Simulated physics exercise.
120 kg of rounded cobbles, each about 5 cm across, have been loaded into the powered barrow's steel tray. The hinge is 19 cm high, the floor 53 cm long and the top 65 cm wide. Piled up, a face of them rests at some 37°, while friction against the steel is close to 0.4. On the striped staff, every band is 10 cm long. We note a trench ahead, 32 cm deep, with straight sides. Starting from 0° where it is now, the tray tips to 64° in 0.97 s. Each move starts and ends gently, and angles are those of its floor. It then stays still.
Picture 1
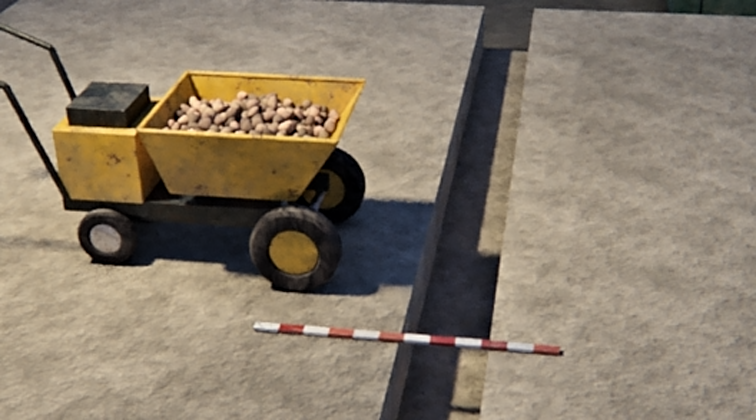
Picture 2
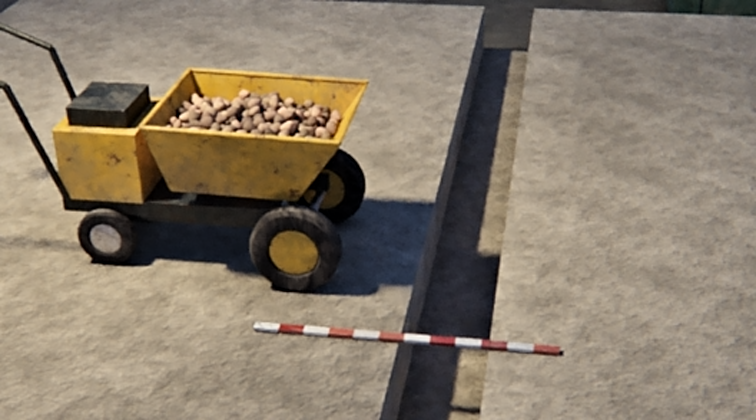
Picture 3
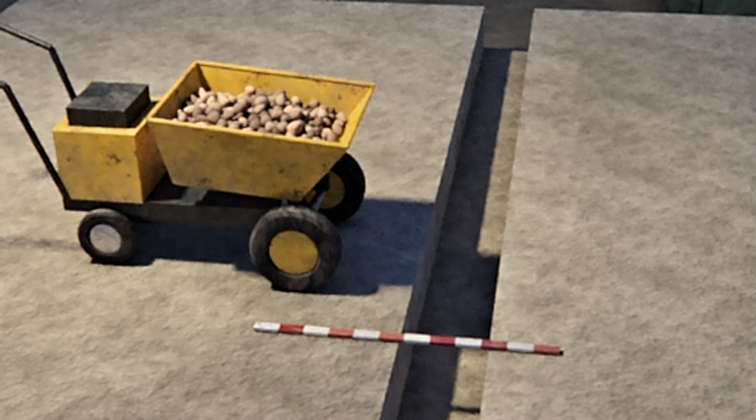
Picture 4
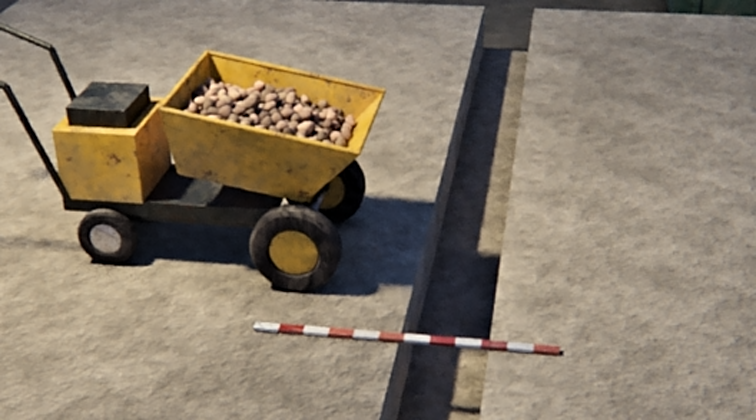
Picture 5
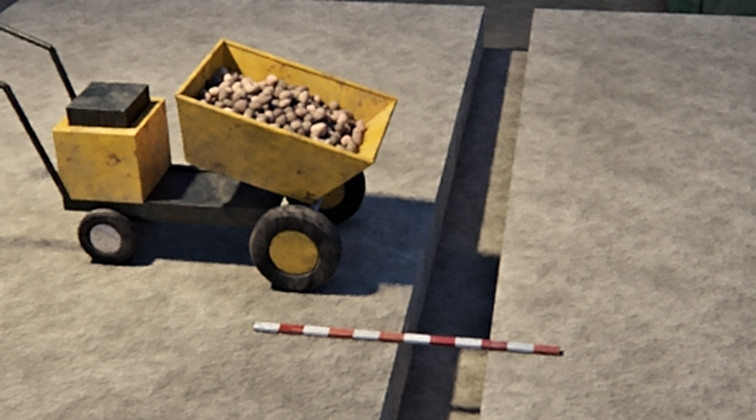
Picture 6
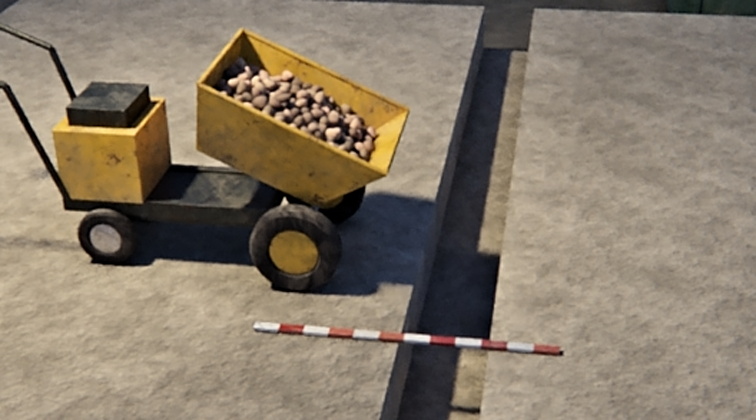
A yellow tray loaded with brown stones tilts steadily toward the trench on its right.
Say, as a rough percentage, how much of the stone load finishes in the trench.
Roughly 61 out of 100.
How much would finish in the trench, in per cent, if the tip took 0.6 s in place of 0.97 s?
Close to 50 percent, then.
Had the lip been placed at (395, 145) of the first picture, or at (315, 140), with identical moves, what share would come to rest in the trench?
From the first spot near 25, from the second near 70 per cent.
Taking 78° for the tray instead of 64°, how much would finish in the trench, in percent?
I'd expect around 90 in a hundred.
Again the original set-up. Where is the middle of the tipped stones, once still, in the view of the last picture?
Their middle lands near (469, 312).
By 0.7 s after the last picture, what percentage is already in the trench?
By that moment, roughly 15 per cent of the load.
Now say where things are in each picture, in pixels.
In the first picture, the tray is at 0°, its lip at (337, 142); the top of the load is at (236, 107).
In the second picture, the tray is at 1°, its lip at (340, 143); the top of the load is at (237, 106).
In the third picture, the tray is at 5°, its lip at (348, 147); the top of the load is at (233, 102).
In the fourth picture, the tray is at 10°, its lip at (359, 154); the top of the load is at (228, 95).
In the fifth picture, the tray is at 17°, its lip at (373, 163); the top of the load is at (229, 85).
In the sixth picture, lip at (387, 175), floor tilted 25°, highest stones at (246, 77).
Then, 0.3 s after the last picture the floor is at 54°, 100 % in the tray; the foremost stones are at (408, 186).
Then, 0.7 s after the last picture the floor is at 64°, 84 % in the tray, 16 % in the trench, 1 % past the trench; the foremost stones are at (506, 260).
Then, 1.0 s after the last picture the floor is at 64°, 52 % in the tray, 35 % in the trench, 13 % past the trench; the foremost stones are at (604, 272).
Then, 3.0 s after the last picture the floor is at 64°, 26 % in the tray, 61 % in the trench, 13 % past the trench; the foremost stones are at (687, 284).
